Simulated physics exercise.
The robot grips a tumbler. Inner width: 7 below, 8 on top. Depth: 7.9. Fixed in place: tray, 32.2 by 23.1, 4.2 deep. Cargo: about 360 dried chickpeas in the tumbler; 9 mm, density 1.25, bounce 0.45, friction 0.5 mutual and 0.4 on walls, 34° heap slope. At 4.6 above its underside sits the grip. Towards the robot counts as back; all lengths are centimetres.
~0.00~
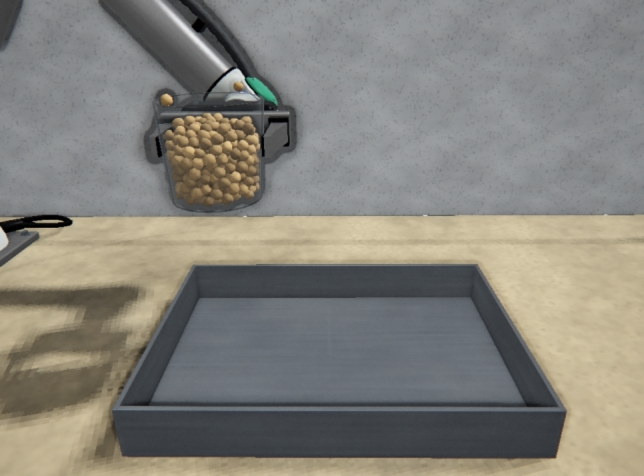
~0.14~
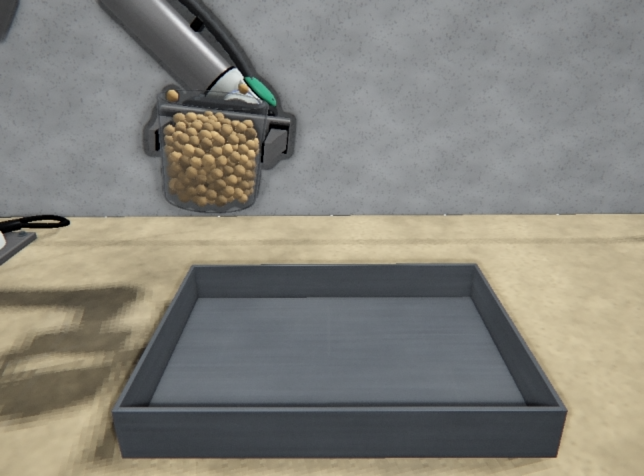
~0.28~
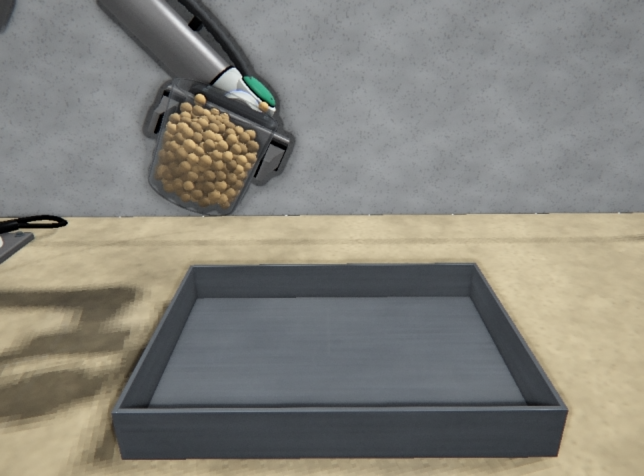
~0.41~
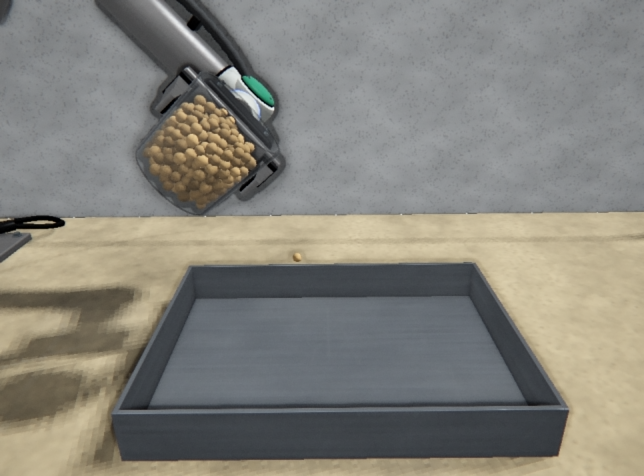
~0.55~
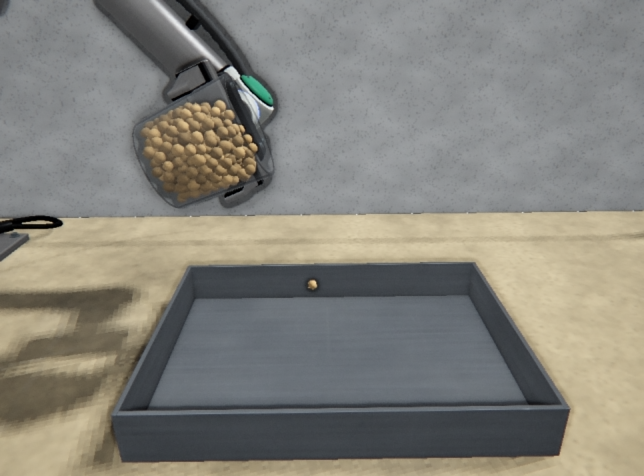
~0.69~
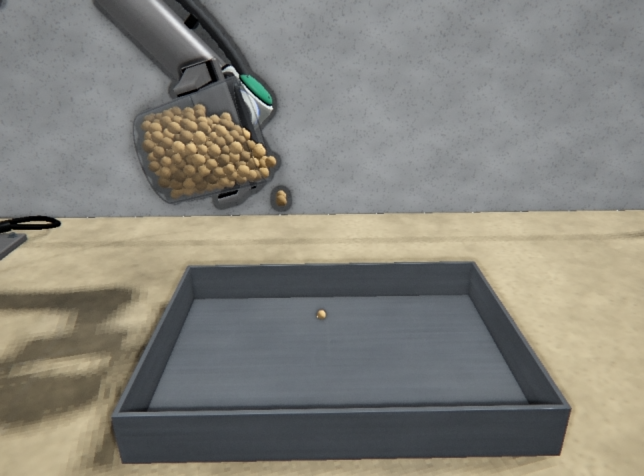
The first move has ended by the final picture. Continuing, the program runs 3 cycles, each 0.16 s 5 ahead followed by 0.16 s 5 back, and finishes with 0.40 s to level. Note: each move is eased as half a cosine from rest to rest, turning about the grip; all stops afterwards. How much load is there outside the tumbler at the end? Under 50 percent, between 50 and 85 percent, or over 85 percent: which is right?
The right one is between 50 and 85 percent.
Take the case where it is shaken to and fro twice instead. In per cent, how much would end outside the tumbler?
That would give close to 60 percent.
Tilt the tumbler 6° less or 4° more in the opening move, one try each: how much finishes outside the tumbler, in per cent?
About 50 and 75 %.
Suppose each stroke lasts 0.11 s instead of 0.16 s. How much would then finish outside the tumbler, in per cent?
That gives about 90 percent.
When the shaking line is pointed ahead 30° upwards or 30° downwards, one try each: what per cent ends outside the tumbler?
First try some 75 %, second try some 45 %.
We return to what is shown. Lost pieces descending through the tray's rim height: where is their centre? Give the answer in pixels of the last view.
They come through centred close to (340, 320).
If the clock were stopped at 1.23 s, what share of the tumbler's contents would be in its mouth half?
Around 65 in a hundred.
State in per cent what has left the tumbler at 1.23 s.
About 40 per cent.
After 1.23 s, tilted 74° forward, highest piece 21 above the table; 206 in the tumbler, 128 in the tray, 21 in flight or on a rim.
After 1.78 s, tilted 57° forward, highest piece 21 above the table; 247 in the tray, 107 in the tumbler, 1 in flight or on a rim.
After 2.25 s, level, highest piece 21 above the table; 248 in the tray, 107 in the tumbler.
After 3.30 s, level, highest piece 21 above the table; 248 in the tray, 107 in the tumbler.
In the end, 248 in the tray, 107 in the tumbler. That is 70 % outside the tumbler.
